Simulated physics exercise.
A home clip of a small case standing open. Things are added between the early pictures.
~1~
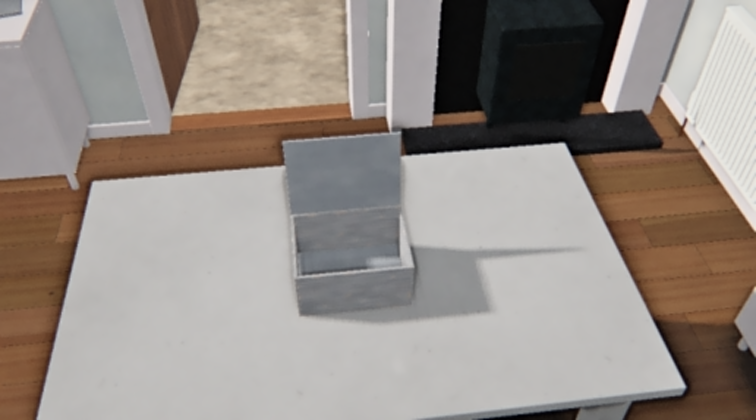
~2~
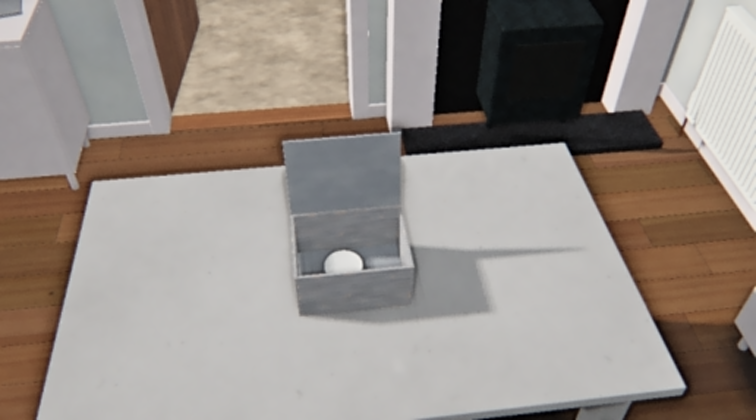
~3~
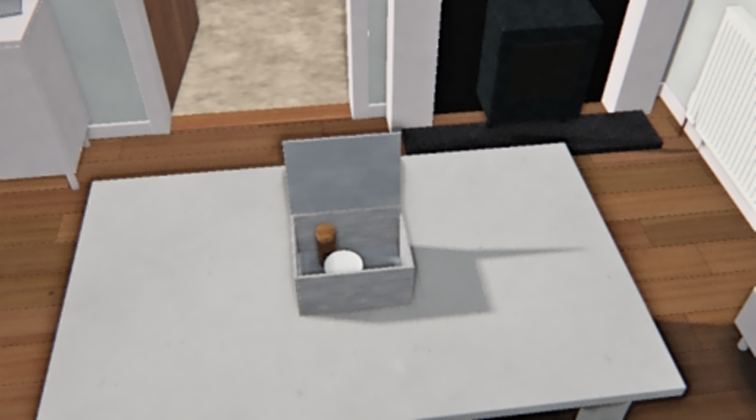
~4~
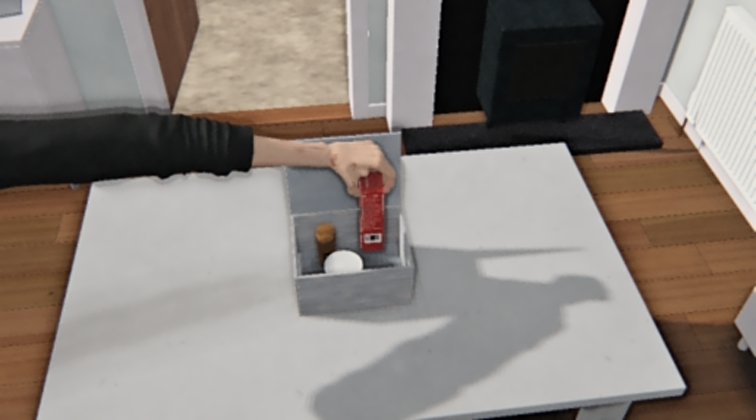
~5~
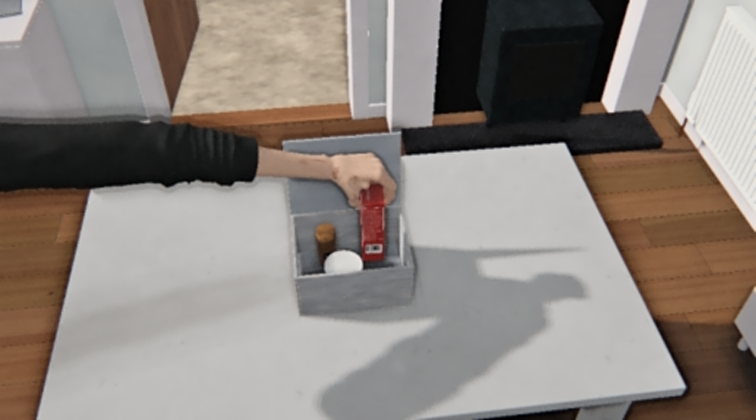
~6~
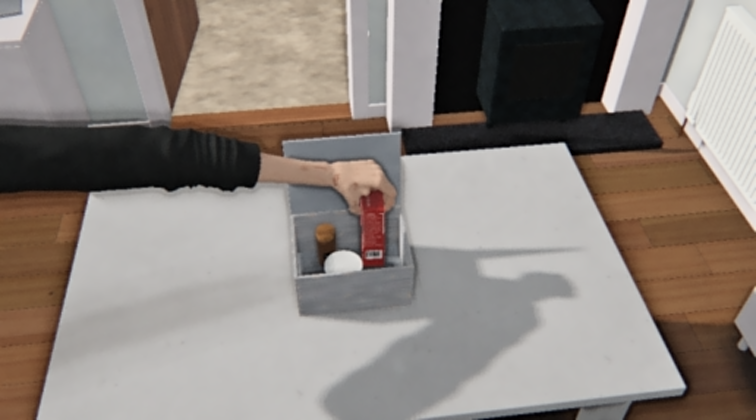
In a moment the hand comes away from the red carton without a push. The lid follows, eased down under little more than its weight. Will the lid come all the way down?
In the end the lid will not close.
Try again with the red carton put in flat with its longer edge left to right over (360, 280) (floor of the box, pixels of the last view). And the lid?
Then it closes.
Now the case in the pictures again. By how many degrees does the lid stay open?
Some 35° above the rim.
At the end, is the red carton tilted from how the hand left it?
The red carton keeps its pose.
Then, 0.50 s later than the last frame, red carton moved about its own width near (373, 251).
Then, 1.40 s later than the last frame, lid 72° above the rim; red carton moved about its own width near (373, 251).
Then, 1.80 s later than the last frame, lid 41° above the rim; red carton moved about its own width near (373, 251).
When it is over, lid 37° above the rim; moved from the start, red carton; the other 2 as before. End places, in pixels of the last picture, red carton near (372, 252).
